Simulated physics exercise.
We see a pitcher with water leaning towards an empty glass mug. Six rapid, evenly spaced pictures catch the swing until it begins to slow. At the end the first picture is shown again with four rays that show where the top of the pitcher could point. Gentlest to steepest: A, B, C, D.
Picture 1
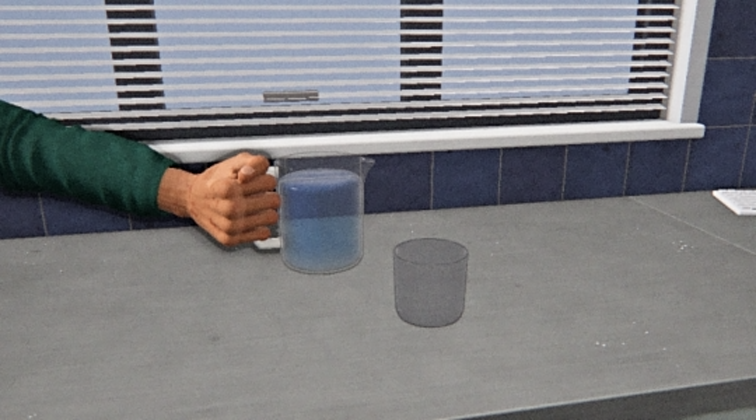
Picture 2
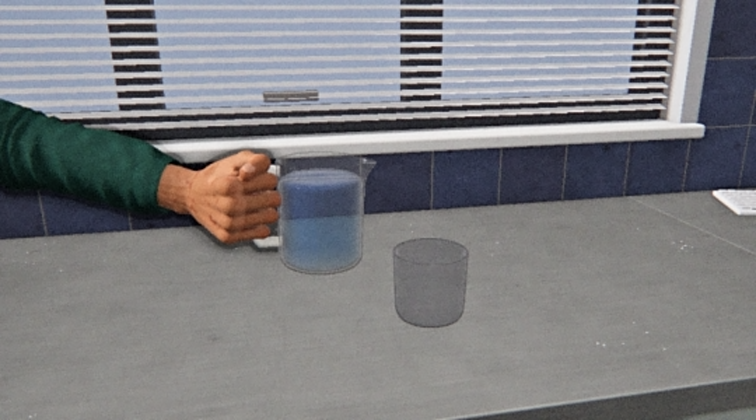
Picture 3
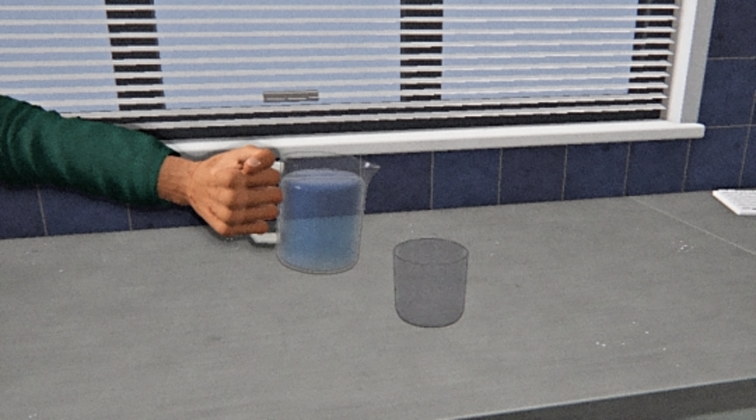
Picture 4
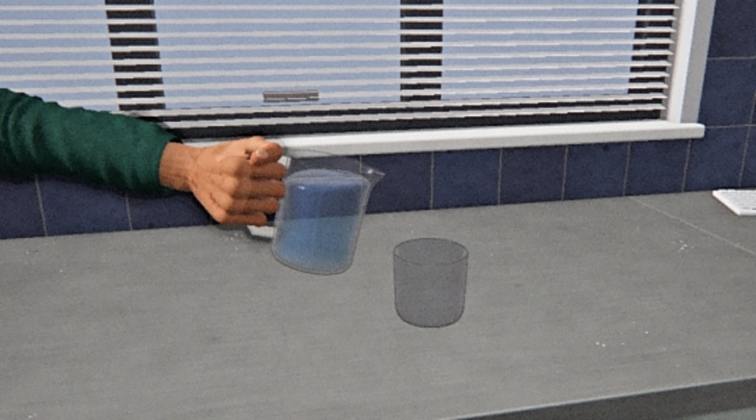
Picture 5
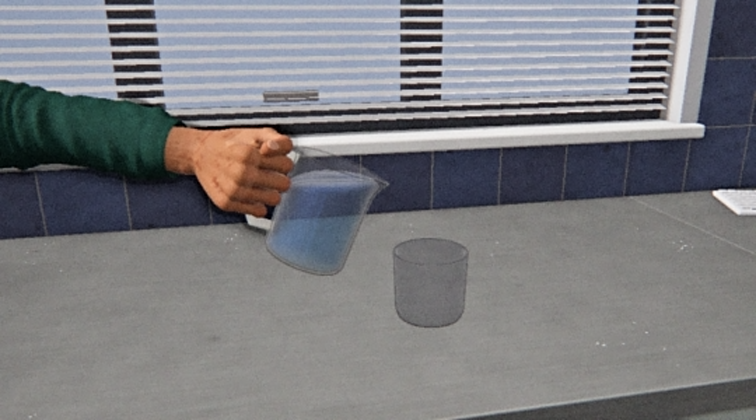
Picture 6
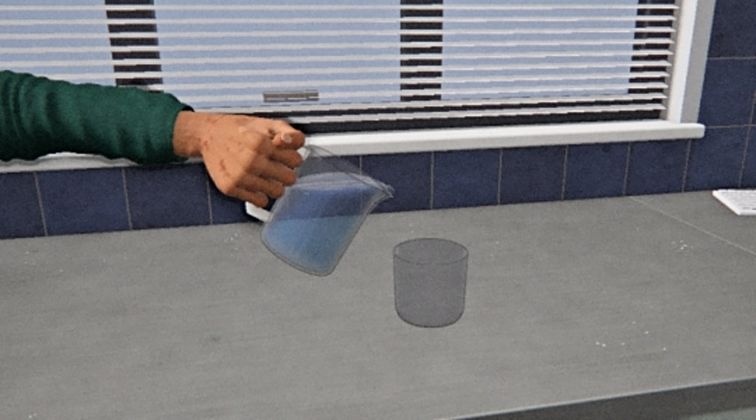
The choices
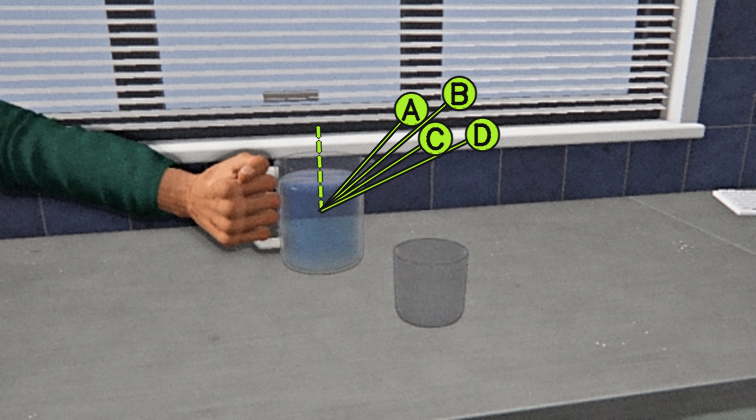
A hand in a dark green sleeve, reaching in from the left, grips a clear pitcher of blue water on a grey countertop, seen from slightly above. An empty, greyish glass mug stands to its right, before navy tiles and a window with white blinds. The pitcher stays upright at first, then tilts steadily rightward until water reaches its lip, while the mug and view stay still.
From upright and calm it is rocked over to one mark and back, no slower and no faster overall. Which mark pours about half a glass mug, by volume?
It is C.
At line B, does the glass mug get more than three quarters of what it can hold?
No, it does not.
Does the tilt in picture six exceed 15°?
Yes.
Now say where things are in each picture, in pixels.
Upright, lip at (372, 160); rim of the glass mug round (431, 250); nothing has left yet.
Upright, lip at (374, 162); nothing has left yet.
Tipped about 6°, lip at (377, 166); nothing has left yet.
Tipped about 14°, lip at (382, 173); nothing has left yet.
Tipped about 23°, lip at (387, 183); nothing has left yet.
Tipped about 32°, lip at (390, 194); water is over the lip, down to (390, 194).
On the marked copy, A at (400, 122); B at (445, 104); C at (420, 146); D at (466, 141).
With A, the glass mug ends with about 22 % of what it can hold.
With B, the glass mug ends with about 34 % of what it can hold.
With C, the glass mug ends with about 48 % of what it can hold.
With D, the glass mug ends with about 65 % of what it can hold.
